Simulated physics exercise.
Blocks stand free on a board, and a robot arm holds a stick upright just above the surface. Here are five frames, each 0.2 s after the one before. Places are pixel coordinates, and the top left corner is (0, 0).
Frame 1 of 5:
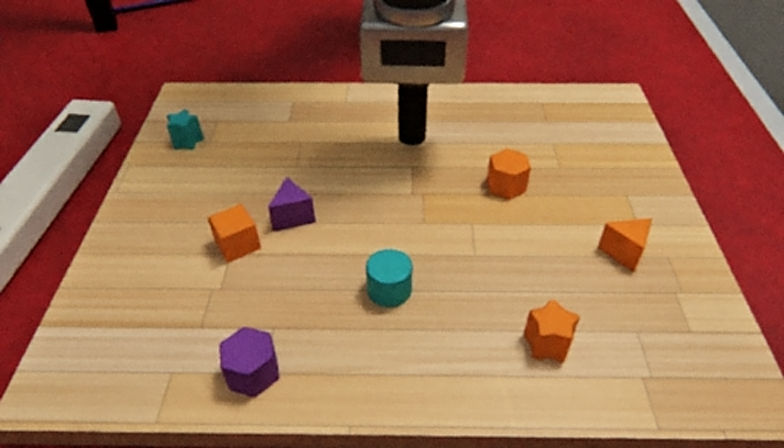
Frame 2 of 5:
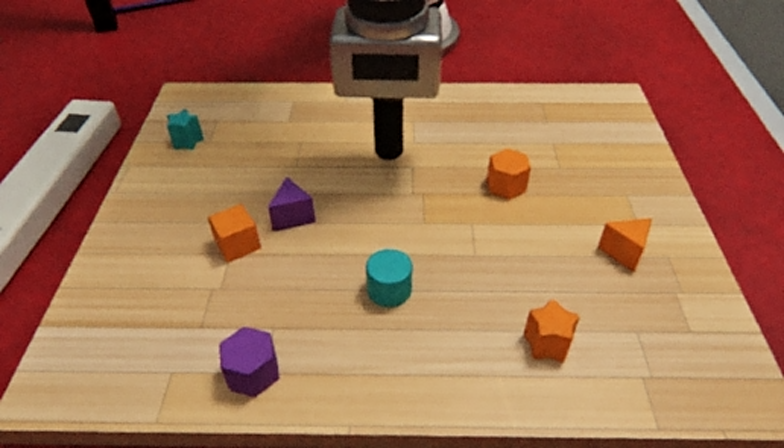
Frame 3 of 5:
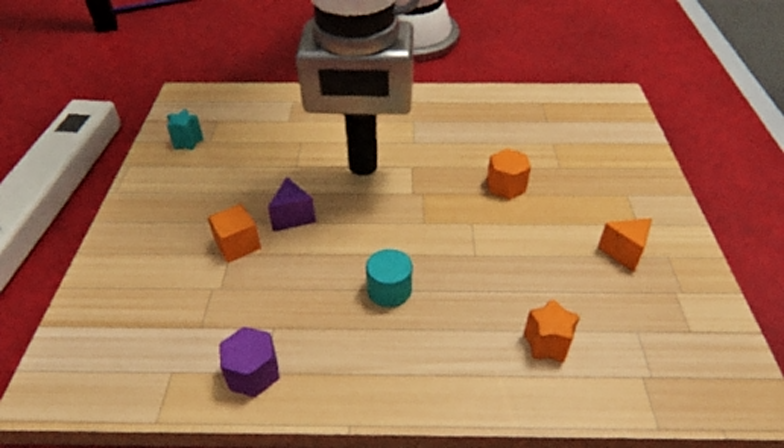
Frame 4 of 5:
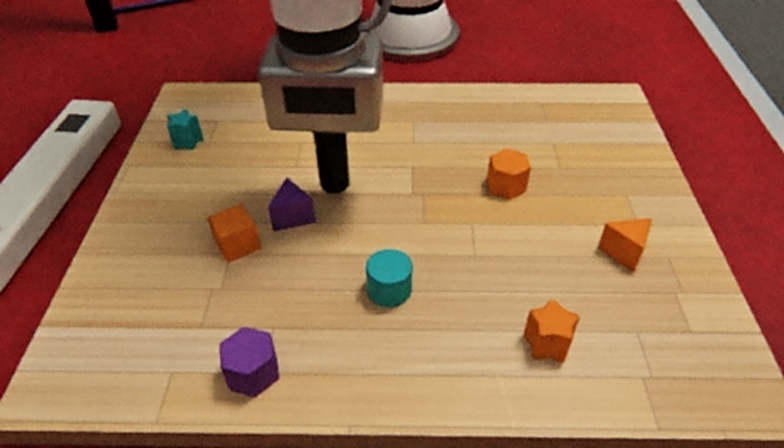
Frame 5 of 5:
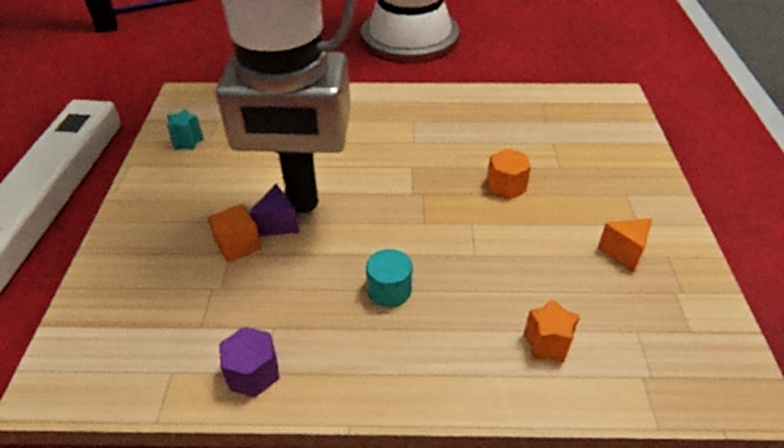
On a wooden board, a robot arm's stick moves left and nudges a purple triangular block.
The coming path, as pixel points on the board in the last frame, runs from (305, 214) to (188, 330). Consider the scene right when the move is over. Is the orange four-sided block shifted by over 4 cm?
The answer is no.
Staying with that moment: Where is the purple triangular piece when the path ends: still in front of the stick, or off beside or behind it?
Most likely the purple triangular piece slides off.
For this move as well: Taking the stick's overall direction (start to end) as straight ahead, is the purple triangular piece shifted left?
No - that is not the case.
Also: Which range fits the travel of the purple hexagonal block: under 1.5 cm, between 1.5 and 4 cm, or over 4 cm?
Of the three bands, it's under 1.5 cm.
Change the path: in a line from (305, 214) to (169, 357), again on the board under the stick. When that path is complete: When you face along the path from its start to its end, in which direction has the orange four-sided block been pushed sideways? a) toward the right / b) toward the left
a - toward the right.
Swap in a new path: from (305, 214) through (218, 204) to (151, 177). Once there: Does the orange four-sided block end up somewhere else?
Short answer: Yes.
The first path, step by step. One third of the way, stick at (268, 238); orange four-sided block at (199, 230), turned 25° anticlockwise; purple triangular piece at (237, 217), turned 45° clockwise.
Two thirds of the way, stick at (228, 277); orange four-sided block at (197, 231), turned 25° anticlockwise; purple triangular piece at (234, 216), turned 55° clockwise.
At the end, stick at (183, 319); orange four-sided block at (197, 231), turned 25° anticlockwise; purple hexagonal block still; purple triangular piece at (234, 216), turned 55° clockwise.
